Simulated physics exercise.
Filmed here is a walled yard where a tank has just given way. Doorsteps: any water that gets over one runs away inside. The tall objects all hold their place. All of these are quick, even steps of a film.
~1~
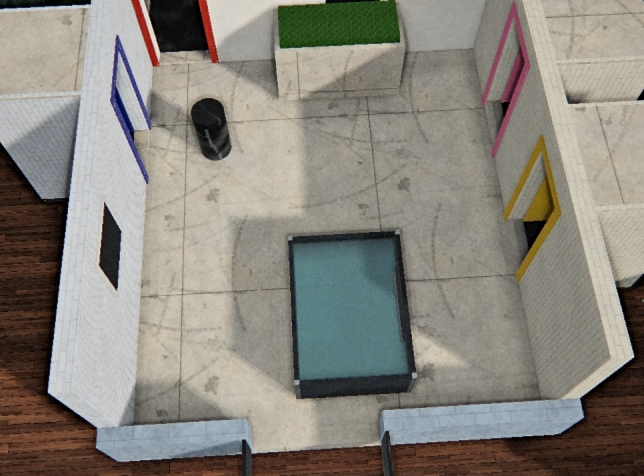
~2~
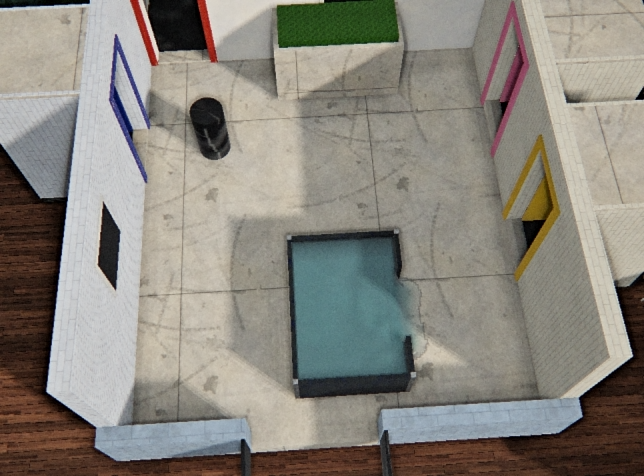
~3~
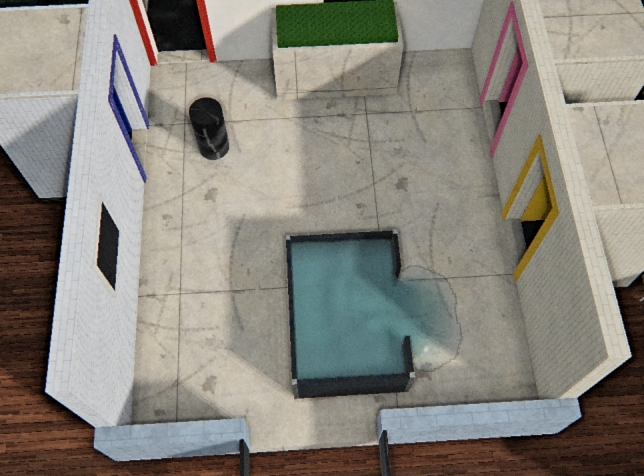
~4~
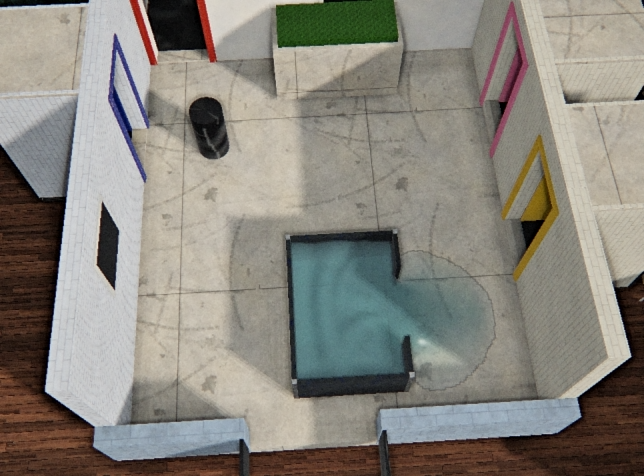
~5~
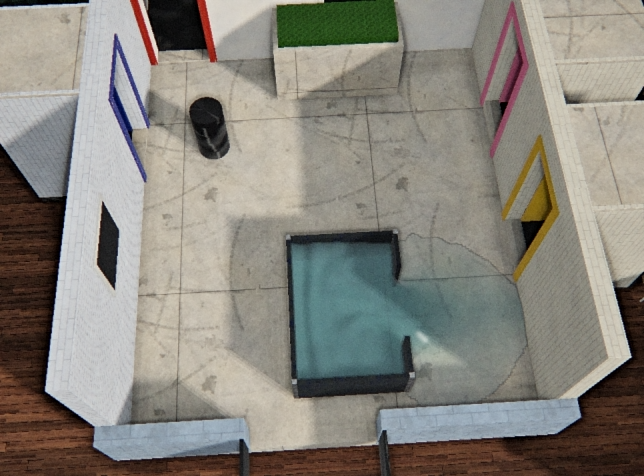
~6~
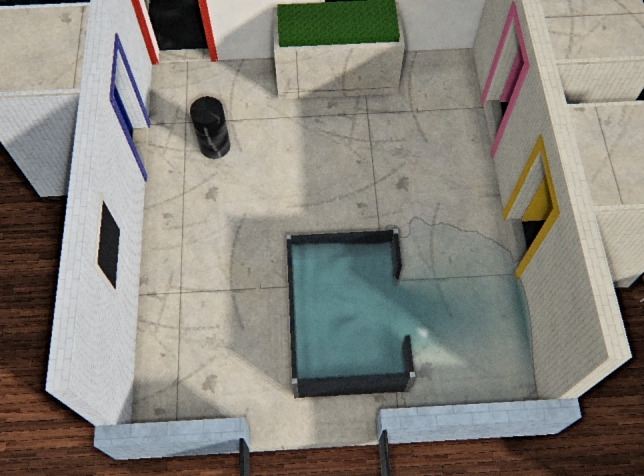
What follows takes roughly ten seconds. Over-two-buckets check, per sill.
Result: The red door will most likely keep inside the limit; the yellow door will most likely go past the limit; the pink door will most likely keep inside the limit; the blue door will most likely keep inside the limit.
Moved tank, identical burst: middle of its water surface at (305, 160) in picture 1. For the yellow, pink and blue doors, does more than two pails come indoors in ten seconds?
Then: Yellow goes over; pink takes more; blue lets less in.
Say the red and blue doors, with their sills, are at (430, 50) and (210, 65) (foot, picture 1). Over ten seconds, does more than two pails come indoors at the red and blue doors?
The red one overflows, while the blue one does not overflow.
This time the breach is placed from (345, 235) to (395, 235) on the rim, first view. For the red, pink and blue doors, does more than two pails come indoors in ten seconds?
Briefly, the red one crosses the line, the pink one remains below the line, and the blue one crosses the line.
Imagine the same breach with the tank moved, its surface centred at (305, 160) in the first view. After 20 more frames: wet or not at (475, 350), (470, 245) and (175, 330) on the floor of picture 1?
As listed: Reached, reached, untouched.
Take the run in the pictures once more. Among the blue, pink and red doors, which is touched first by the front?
The answer here is the pink door.
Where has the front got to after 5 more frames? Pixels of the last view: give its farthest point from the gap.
I'd say around (491, 192).
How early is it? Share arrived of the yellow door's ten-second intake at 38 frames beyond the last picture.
Estimate: Roughly 90 %.
A moment on, water covers 15 % of the floor; the red door not reached, the yellow door over two buckets in, the pink door not reached, the blue door not reached.
Next, water covers 20 % of the floor; the red door not reached, the yellow door far over two buckets in, the pink door wet at the sill, nothing in, the blue door not reached.
Then, water covers 40 % of the floor; the red door not reached, the yellow door far over two buckets in, the pink door wet at the sill, nothing in, the blue door not reached.
Later, water covers 55 % of the floor; the red door not reached, the yellow door far over two buckets in, the pink door wet at the sill, nothing in, the blue door not reached.
In the end, water covers 90 % of the floor; the red door wet at the sill, nothing in, the yellow door far over two buckets in, the pink door wet at the sill, nothing in, the blue door under two buckets in.
